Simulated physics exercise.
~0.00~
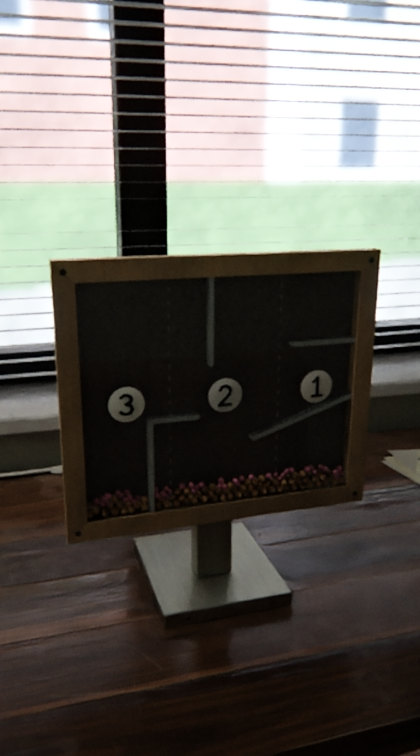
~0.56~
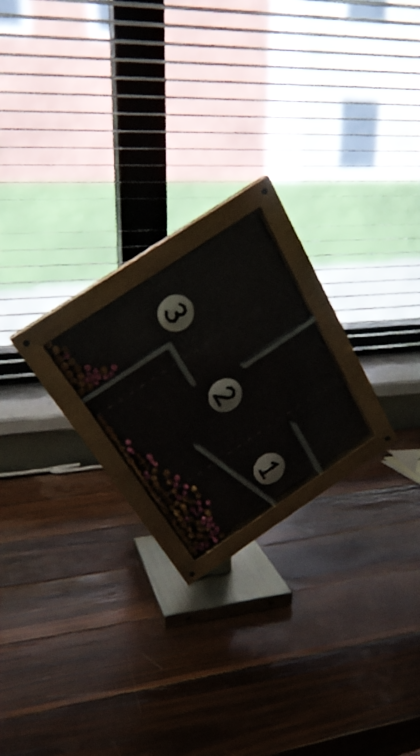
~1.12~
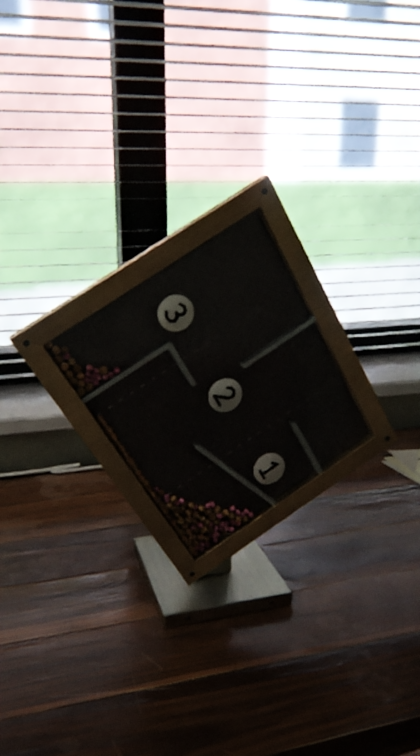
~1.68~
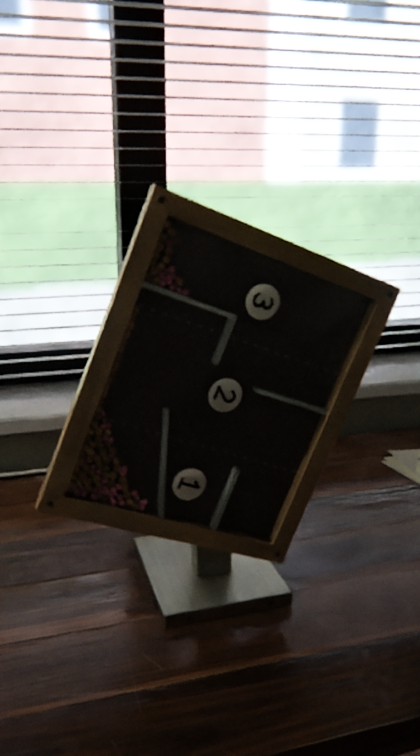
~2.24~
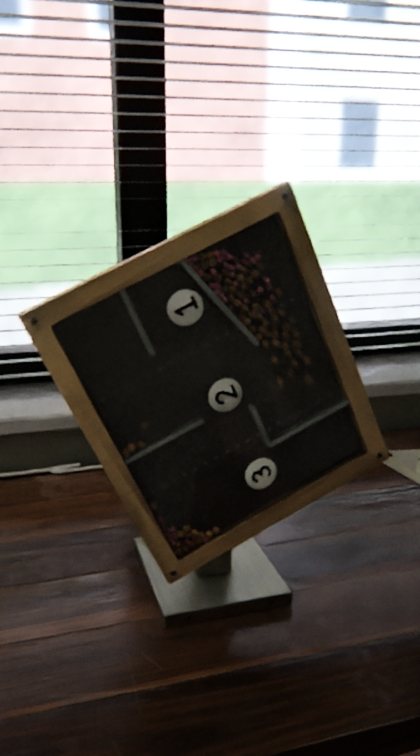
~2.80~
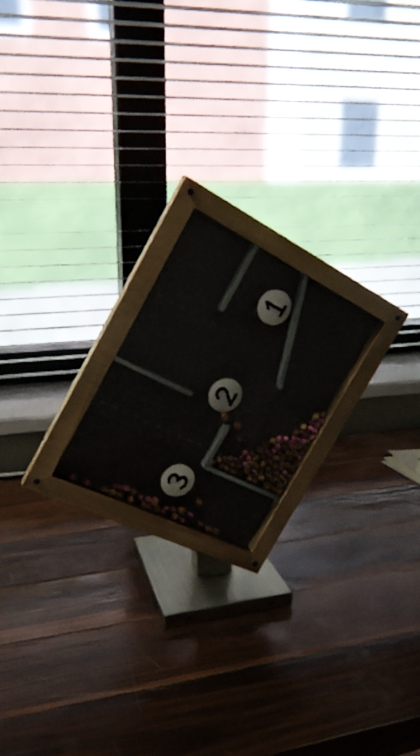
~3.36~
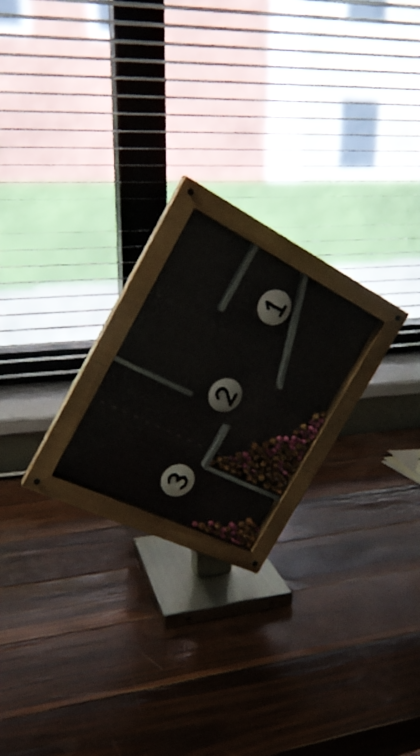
On a dark wooden table before a window with blinds, seen from the front by a still camera, a wood-framed, see-through box stands on a pale square base. Its dark interior has thin grey dividers, three numbered white discs, and pink and tan beads along the bottom. The box tilts clockwise and pauses while the beads slide into the lower corners. It then turns on the same way, going upside down and carrying many beads up before they tumble down the right side. It stops tilted, with the beads settled in two heaps at the lower right, the larger above a divider.
